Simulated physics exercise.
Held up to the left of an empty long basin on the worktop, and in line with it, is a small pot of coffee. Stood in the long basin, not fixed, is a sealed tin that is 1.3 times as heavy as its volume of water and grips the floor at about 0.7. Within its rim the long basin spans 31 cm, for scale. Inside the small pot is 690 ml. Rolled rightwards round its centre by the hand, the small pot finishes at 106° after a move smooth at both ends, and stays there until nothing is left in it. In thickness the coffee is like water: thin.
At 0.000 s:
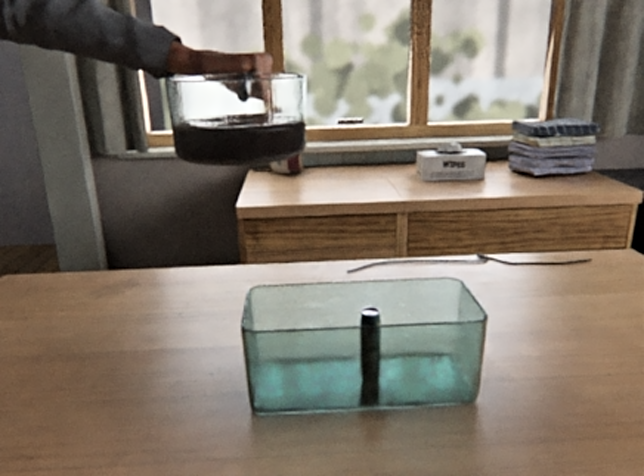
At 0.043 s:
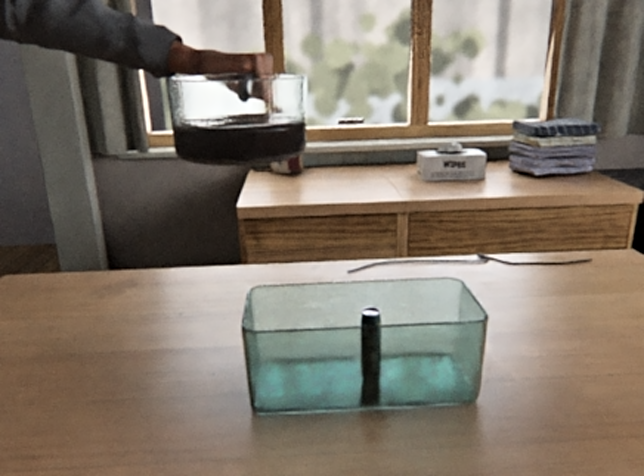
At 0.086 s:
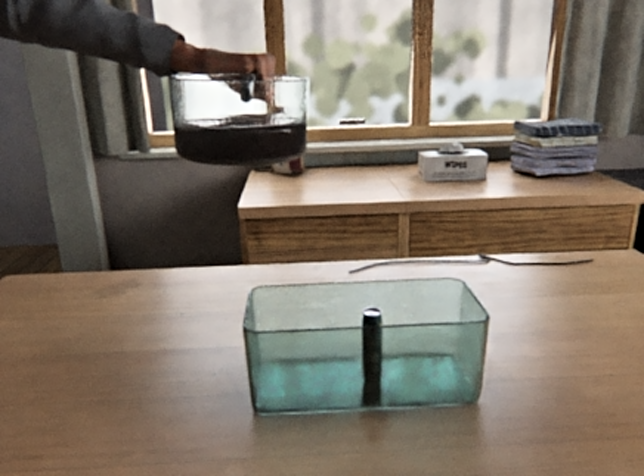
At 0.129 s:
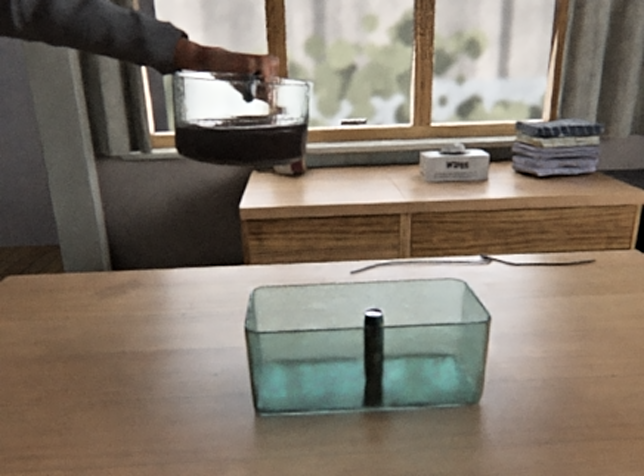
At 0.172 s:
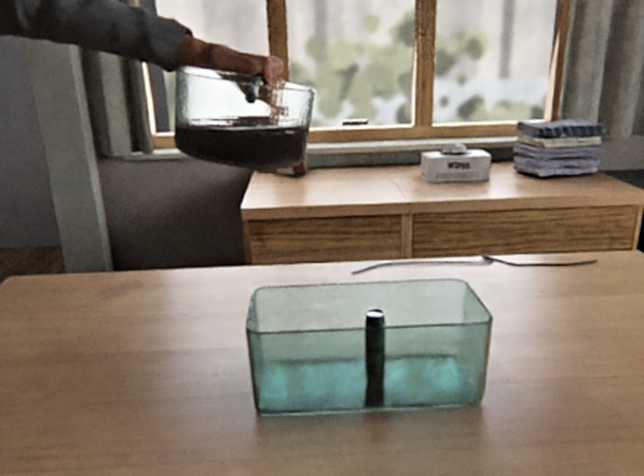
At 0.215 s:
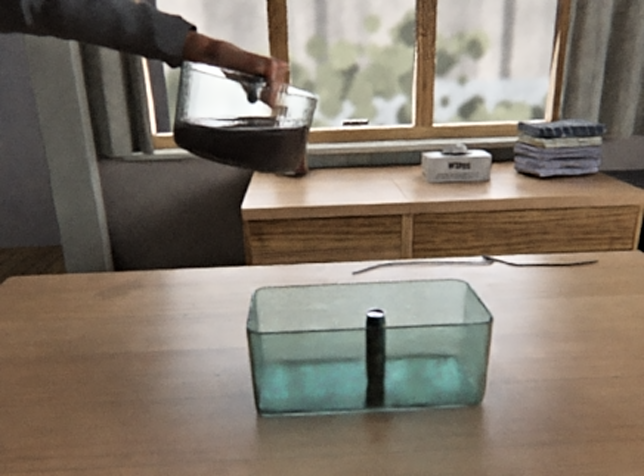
A dark-sleeved arm reaches in from the left, holding a small clear pot of dark coffee above a wooden worktop, seen from the front in a room with a window. A greenish, see-through long basin with a dark upright tin inside stands below to the right, before a wooden cabinet holding a wipes box and folded cloths. The hand slowly tilts the pot rightwards while the coffee stays level.
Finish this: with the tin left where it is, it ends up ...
It ends up knocked over.
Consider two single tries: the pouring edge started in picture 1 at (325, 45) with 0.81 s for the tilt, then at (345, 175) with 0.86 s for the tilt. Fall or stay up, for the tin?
Try 1: Tipped over; try 2: Still standing.
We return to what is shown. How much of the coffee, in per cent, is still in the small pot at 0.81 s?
18 in a hundred, give or take.
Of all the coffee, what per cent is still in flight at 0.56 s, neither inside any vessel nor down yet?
About 32 per cent.
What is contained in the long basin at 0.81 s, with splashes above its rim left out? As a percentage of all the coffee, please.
About 56 %.
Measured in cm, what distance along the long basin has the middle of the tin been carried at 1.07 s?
Close to 3 cm.
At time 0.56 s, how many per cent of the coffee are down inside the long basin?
0 %, more or less.
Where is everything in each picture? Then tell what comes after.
It leans 0°; its right rim is at (304, 77); the coffee meets the walls at (177, 123) and (303, 118); the long basin's rim runs from (245, 309) to (474, 299); the tin's top is at (370, 314), in the first picture.
It leans 1°; its right rim is at (305, 78); the coffee meets the walls at (178, 122) and (303, 118), in the second picture.
It leans 3°; its right rim is at (308, 81); the coffee meets the walls at (178, 123) and (304, 119), in the third picture.
It leans 6°; its right rim is at (311, 85); the coffee meets the walls at (179, 123) and (306, 121), in the fourth picture.
It leans 10°; its right rim is at (315, 91); the coffee meets the walls at (180, 123) and (307, 122), in the fifth picture.
It leans 16°; its right rim is at (317, 98); the coffee meets the walls at (179, 122) and (307, 122), in the sixth picture.
By 0.56 s the tilt is 77° and 68 per cent is still to pour; the tin stands where it began.
By 0.81 s the tilt is 105° and 18 per cent is still to pour; the tin stands where it began.
By 1.07 s the tilt is 106° and 1 per cent is still to pour; the tin leans 18°.
By 1.36 s the tilt is 106° and 0 per cent is still to pour; the tin lies on its side.
At rest the tin lies on its side.
